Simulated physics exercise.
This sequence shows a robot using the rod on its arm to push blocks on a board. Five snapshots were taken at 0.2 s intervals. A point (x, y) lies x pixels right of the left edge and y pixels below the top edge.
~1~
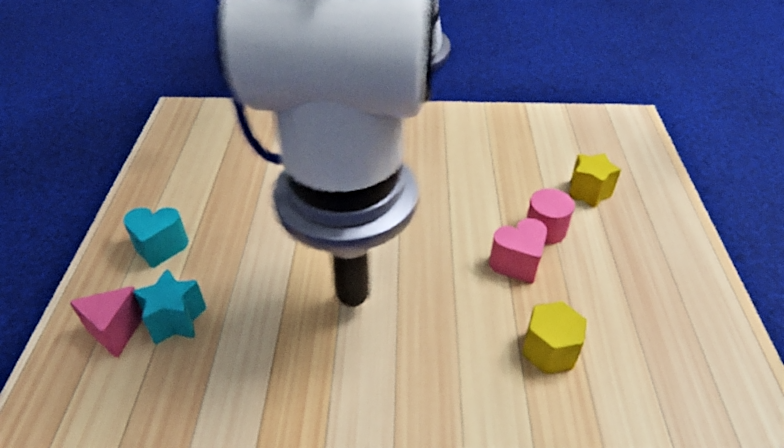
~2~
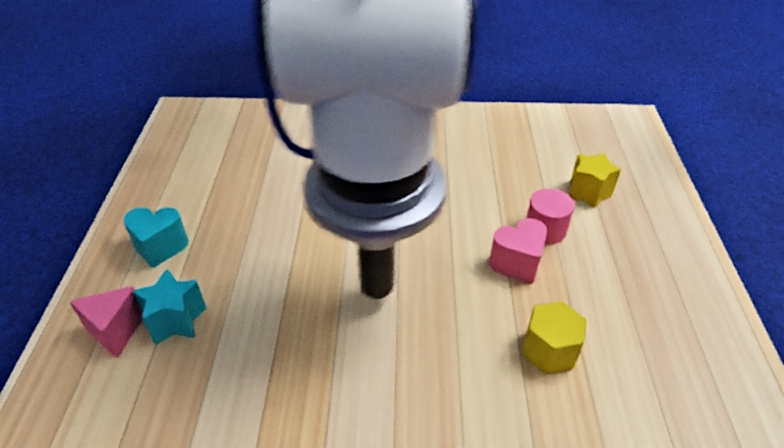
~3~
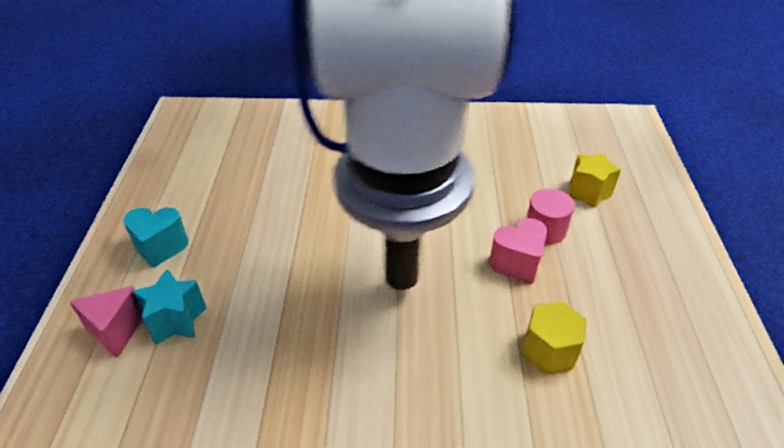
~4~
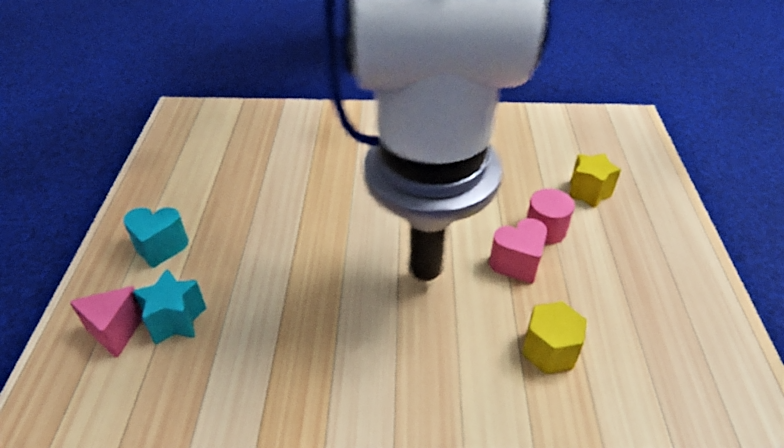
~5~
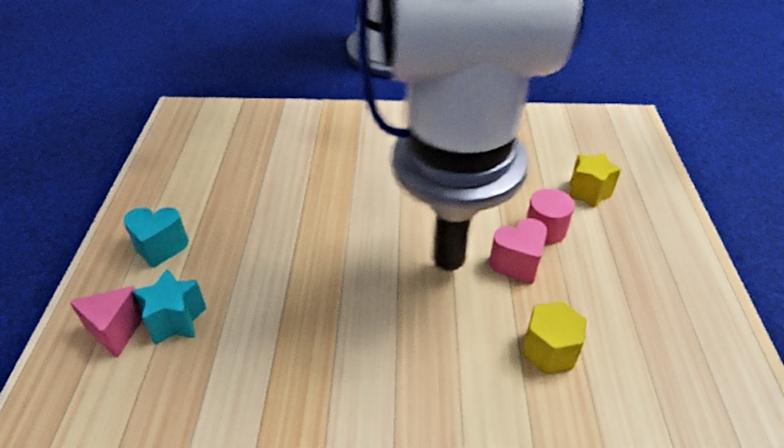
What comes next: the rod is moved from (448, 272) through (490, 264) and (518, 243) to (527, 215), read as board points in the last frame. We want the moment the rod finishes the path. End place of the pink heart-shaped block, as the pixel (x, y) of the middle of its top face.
My best guess is (568, 231).
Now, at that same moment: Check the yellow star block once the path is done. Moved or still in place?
It stays put.
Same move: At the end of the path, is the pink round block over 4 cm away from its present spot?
I believe not.
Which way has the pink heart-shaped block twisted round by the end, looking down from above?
Seen from above, its turn is clockwise.
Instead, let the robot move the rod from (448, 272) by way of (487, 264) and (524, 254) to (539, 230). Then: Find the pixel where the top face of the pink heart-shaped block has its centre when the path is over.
At roughly (586, 231).
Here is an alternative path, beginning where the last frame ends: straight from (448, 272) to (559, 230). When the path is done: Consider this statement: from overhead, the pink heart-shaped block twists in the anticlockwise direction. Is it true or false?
The statement is incorrect.
What follows on the original path. One third of the way, rod at (493, 252); pink heart-shaped block at (542, 234).
Two thirds of the way, rod at (521, 230); pink heart-shaped block at (568, 231), turned 50° clockwise; pink round block at (556, 199).
At the end, rod at (530, 203); pink heart-shaped block at (568, 231), turned 50° clockwise; pink round block at (570, 187); yellow star block still.
